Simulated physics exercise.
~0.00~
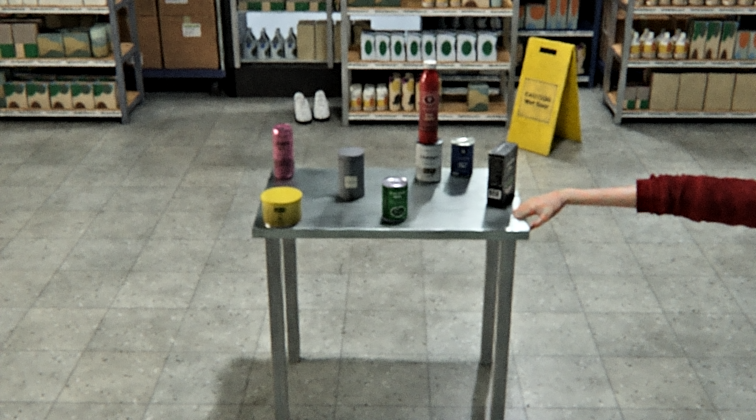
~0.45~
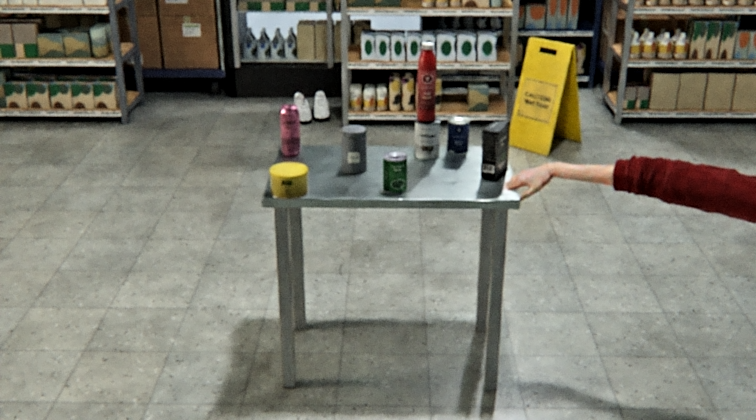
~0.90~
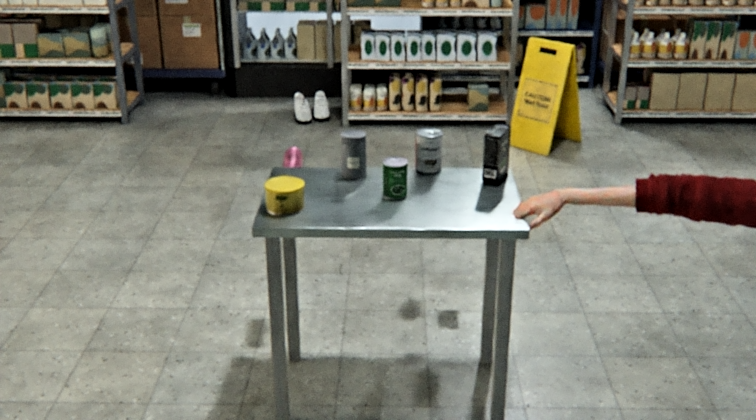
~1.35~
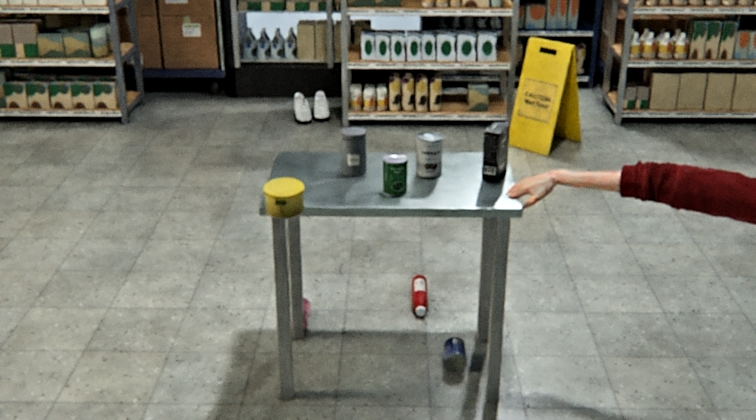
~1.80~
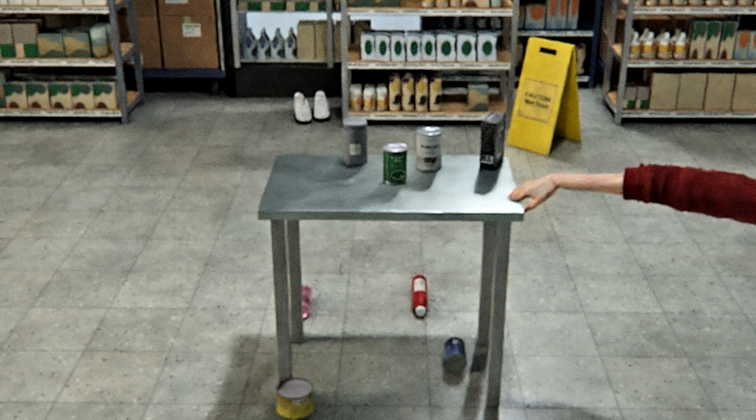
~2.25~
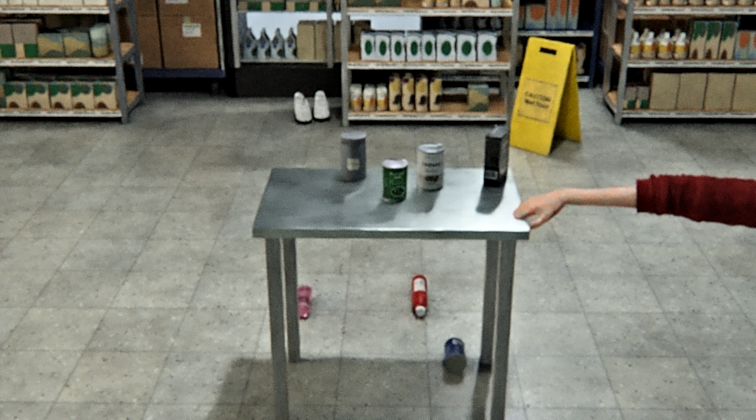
The clip opens on a small table holding eight containers in a store aisle, with a hand from the right gripping its corner. The arm shoves the table away, then pulls it back, and the red bottle and blue tin drop off while the pink can tips over the far edge. As the table jerks back and forth again, those three lie on the floor and the yellow tub falls from the left side, landing by a front leg. Finally the table comes back toward us, hiding the tub, with the grey jar, green tin, white tin and black packet still standing on top.
